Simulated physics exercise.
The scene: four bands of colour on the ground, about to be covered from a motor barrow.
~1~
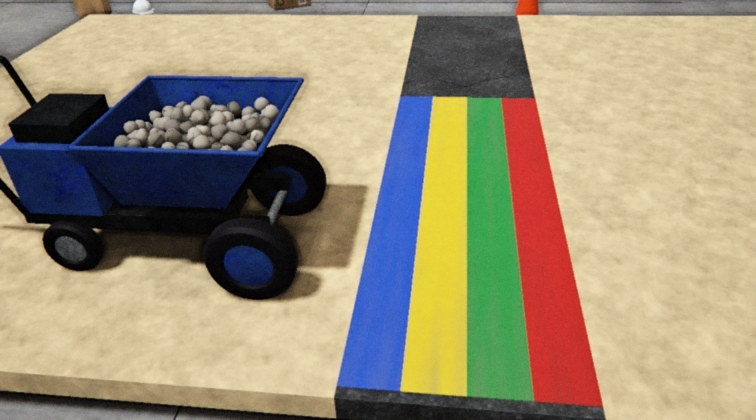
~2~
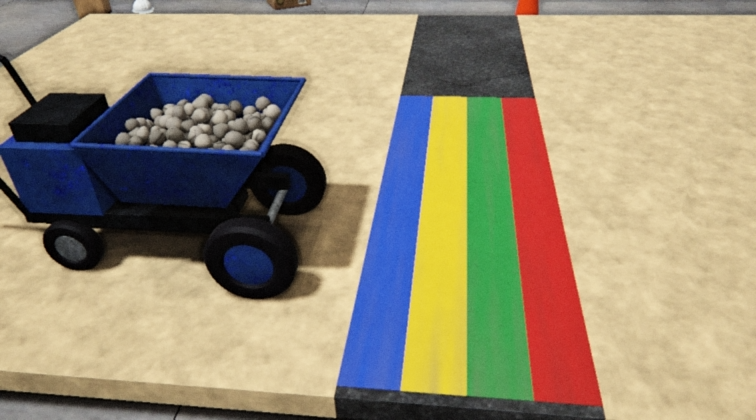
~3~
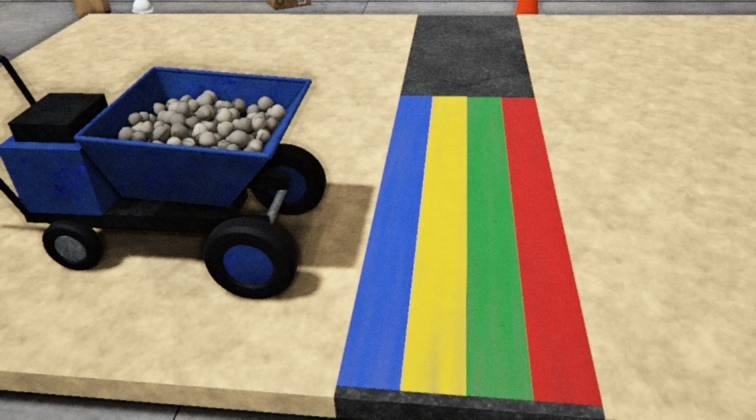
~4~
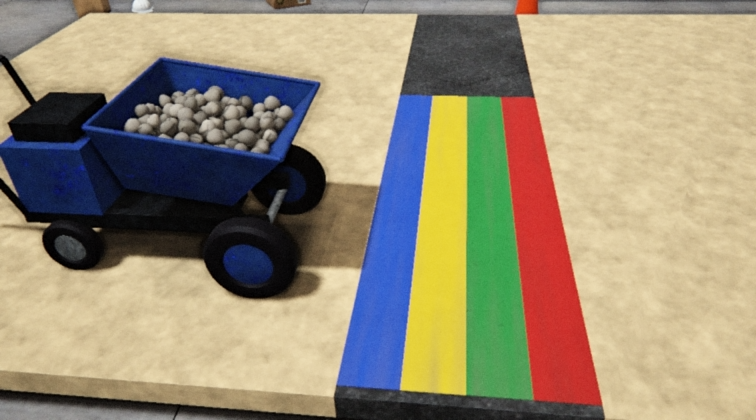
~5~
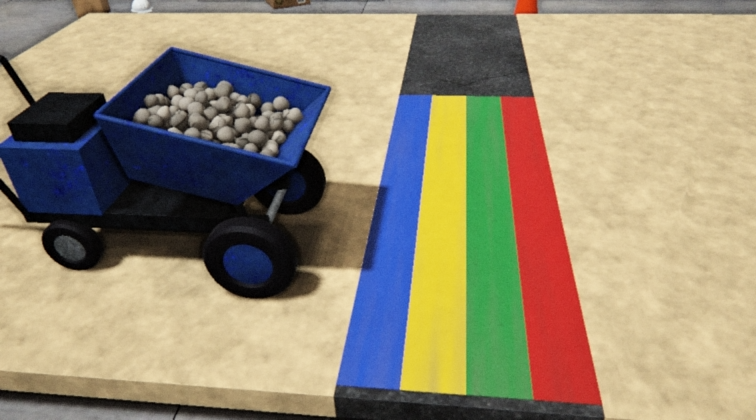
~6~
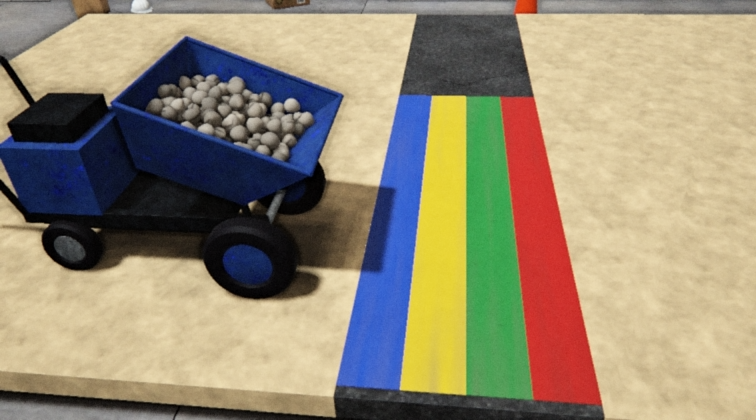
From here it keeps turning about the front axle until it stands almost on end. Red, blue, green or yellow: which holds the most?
The yellow strip carries the most.
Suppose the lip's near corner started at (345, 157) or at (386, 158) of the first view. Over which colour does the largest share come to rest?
At the first place the green strip, at the second the strip in red.
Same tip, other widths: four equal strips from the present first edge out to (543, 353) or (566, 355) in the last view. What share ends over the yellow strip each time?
In turn 40 and 40 in a hundred.
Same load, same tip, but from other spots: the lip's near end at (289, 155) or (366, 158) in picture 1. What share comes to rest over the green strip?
Roughly 30 per cent, and 40 per cent.
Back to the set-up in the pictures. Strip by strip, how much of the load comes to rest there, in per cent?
Blue strip near 25; yellow strip near 45; green strip near 20; red strip near 10.
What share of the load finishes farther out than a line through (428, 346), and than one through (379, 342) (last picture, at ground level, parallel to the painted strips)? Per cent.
Roughly 50 per cent, and 90 per cent.
Shortly afterwards, skip tipped steeply; the whole lot in the skip.
Next, skip tipped right over; the bulk in the skip; a little over the blue strip; a little over the yellow strip; only a few falling.
Some moments later, skip tipped right over; a little in the skip; near a quarter over the blue strip; near half over the yellow strip; near a quarter over the green strip; a little over the red strip; only a few off the paint.
In the end, skip tipped right over; only a few in the skip; near a quarter over the blue strip; near half over the yellow strip; near a quarter over the green strip; a little over the red strip; only a few off the paint.
